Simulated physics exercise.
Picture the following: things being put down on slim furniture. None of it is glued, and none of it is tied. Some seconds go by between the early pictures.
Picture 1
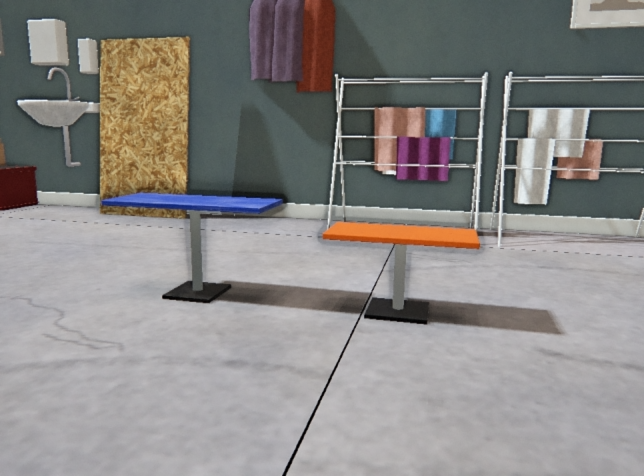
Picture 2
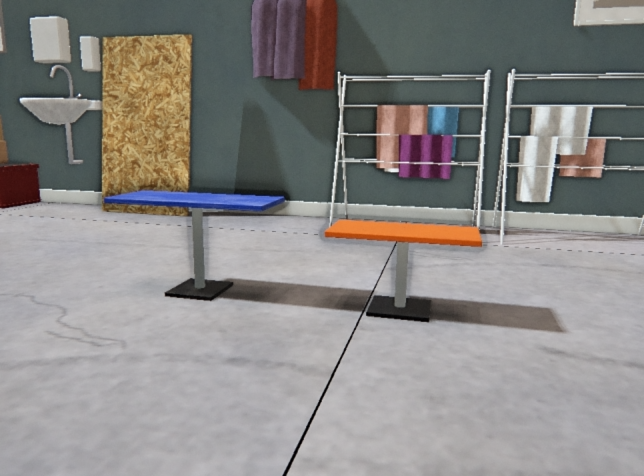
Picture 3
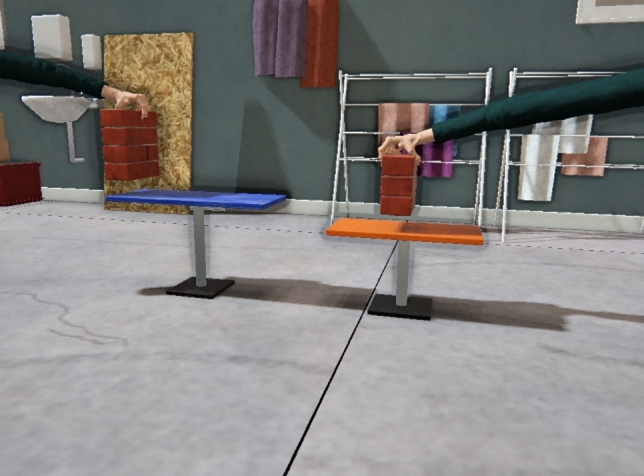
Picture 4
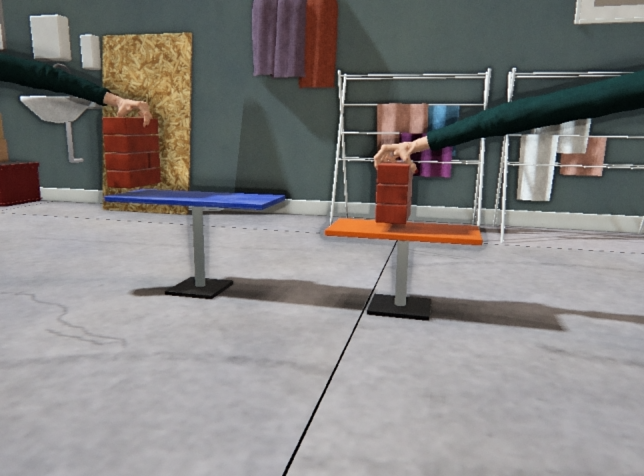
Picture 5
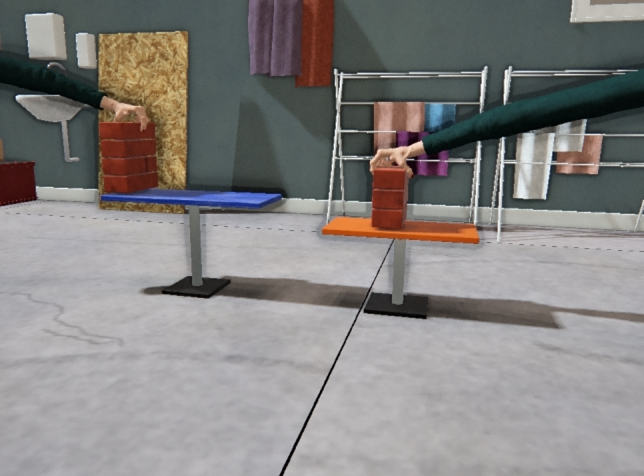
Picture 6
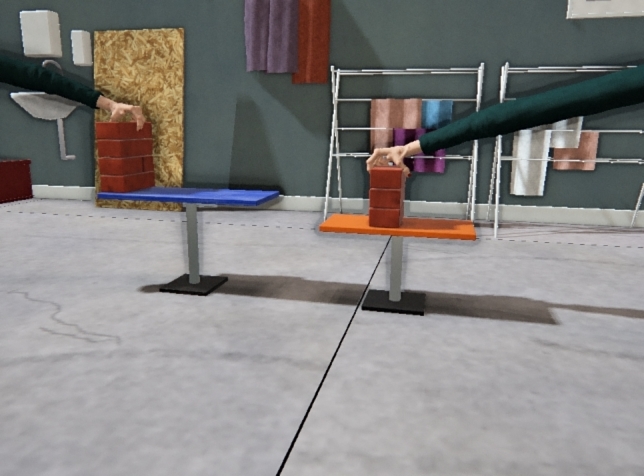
Two hands lower stacks of red bricks onto a blue stand and an orange stand.
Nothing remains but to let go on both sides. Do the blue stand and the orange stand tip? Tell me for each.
Here the blue stand goes over; the orange stand keeps steady.
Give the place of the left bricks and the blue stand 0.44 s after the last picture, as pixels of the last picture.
First: (89, 181). Second: (156, 191).
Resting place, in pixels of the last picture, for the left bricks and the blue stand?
The left bricks at (14, 259), the blue stand at (101, 214).
Then, 0.44 s on from there, blue stand turned 22° from its first pose near (156, 191); orange stand at rest near (398, 226).
Then, 0.60 s on from there, blue stand turned 52° from its first pose near (119, 208); orange stand at rest near (398, 226).
In the end, the blue stand overbalances, near (101, 214); the orange stand holds firm, near (398, 226).
